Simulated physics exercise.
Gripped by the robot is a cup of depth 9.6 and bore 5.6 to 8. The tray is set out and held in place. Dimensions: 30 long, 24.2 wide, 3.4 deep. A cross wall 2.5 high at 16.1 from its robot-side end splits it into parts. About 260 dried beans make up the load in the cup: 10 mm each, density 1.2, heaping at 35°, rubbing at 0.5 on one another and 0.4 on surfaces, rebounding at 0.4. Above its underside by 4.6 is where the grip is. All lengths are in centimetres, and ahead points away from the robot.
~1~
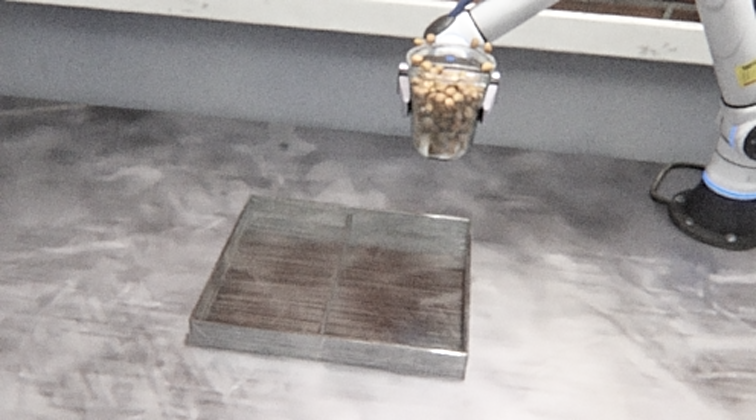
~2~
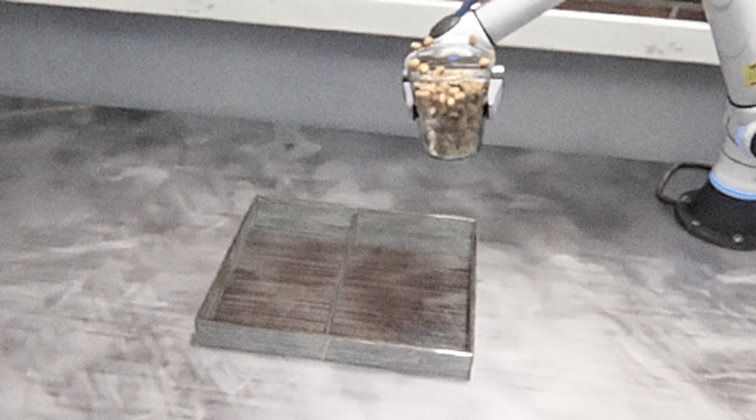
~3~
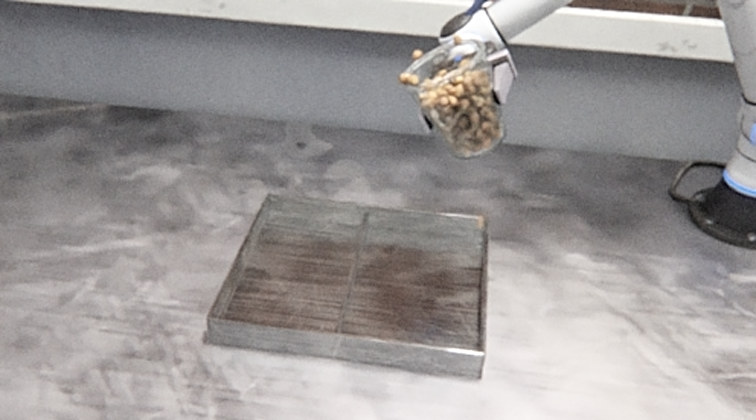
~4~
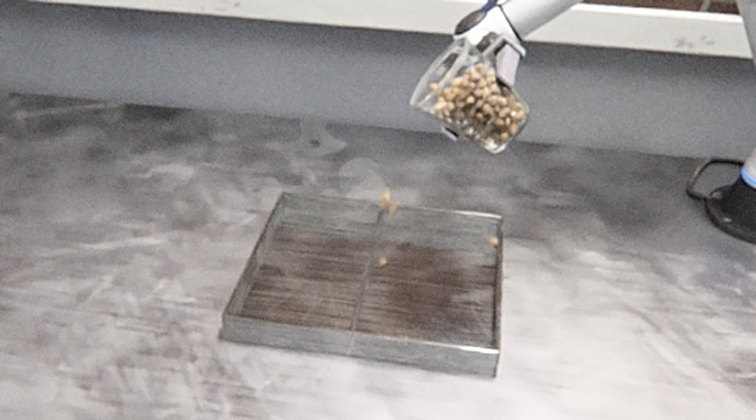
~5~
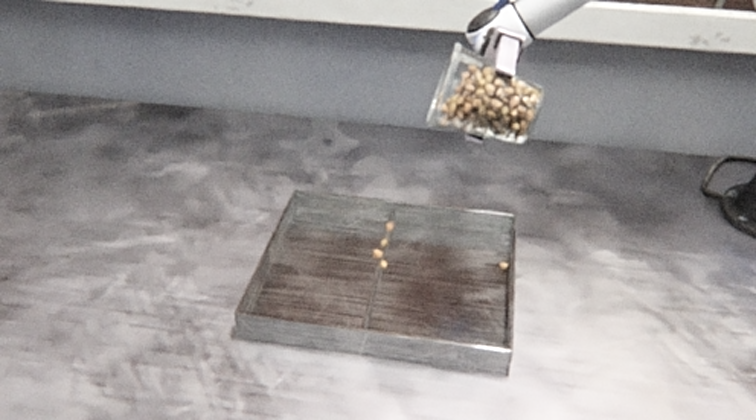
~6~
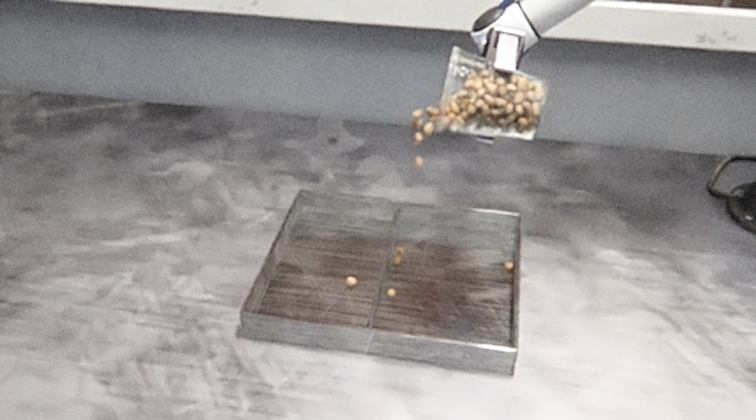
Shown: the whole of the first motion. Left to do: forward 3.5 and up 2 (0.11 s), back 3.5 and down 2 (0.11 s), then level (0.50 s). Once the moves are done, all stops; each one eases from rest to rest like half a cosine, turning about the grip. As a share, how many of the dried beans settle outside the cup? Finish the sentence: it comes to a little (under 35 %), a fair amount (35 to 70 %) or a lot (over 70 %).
It comes to a lot.
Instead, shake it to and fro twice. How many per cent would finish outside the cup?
90 per cent.
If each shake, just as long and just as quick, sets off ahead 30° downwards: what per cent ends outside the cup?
Roughly 40 per cent.
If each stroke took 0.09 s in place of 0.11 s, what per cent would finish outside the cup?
The share would be near 95 %.
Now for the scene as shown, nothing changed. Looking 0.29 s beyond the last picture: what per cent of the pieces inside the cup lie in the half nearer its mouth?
Roughly 95 %.
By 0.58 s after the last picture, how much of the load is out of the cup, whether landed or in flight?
Close to 80 per cent of the load is out.
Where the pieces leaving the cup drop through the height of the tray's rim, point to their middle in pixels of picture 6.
They come through centred close to (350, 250).
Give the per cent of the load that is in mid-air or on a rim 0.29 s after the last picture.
That comes to about 67 per cent, more or less.
Then, 0.29 s later, tilted 78° forward, highest piece 26 above the table; 69 in the cup, 8 in the robot-side part, 8 in the far-side part, 173 in flight or on a rim.
Then, 0.58 s later, tilted 16° forward, highest piece 28 above the table; 171 in the far-side part, 54 in the cup, 29 in the robot-side part, 1 on the table or floor, 3 in flight or on a rim.
Then, 0.92 s later, level, highest piece 26 above the table; 173 in the far-side part, 54 in the cup, 30 in the robot-side part, 1 on the table or floor.
Then, 1.97 s later, level, highest piece 26 above the table; 173 in the far-side part, 54 in the cup, 30 in the robot-side part, 1 on the table or floor.
At rest, 173 in the far-side part, 54 in the cup, 30 in the robot-side part, 1 on the table or floor. That is 79 % outside the cup.
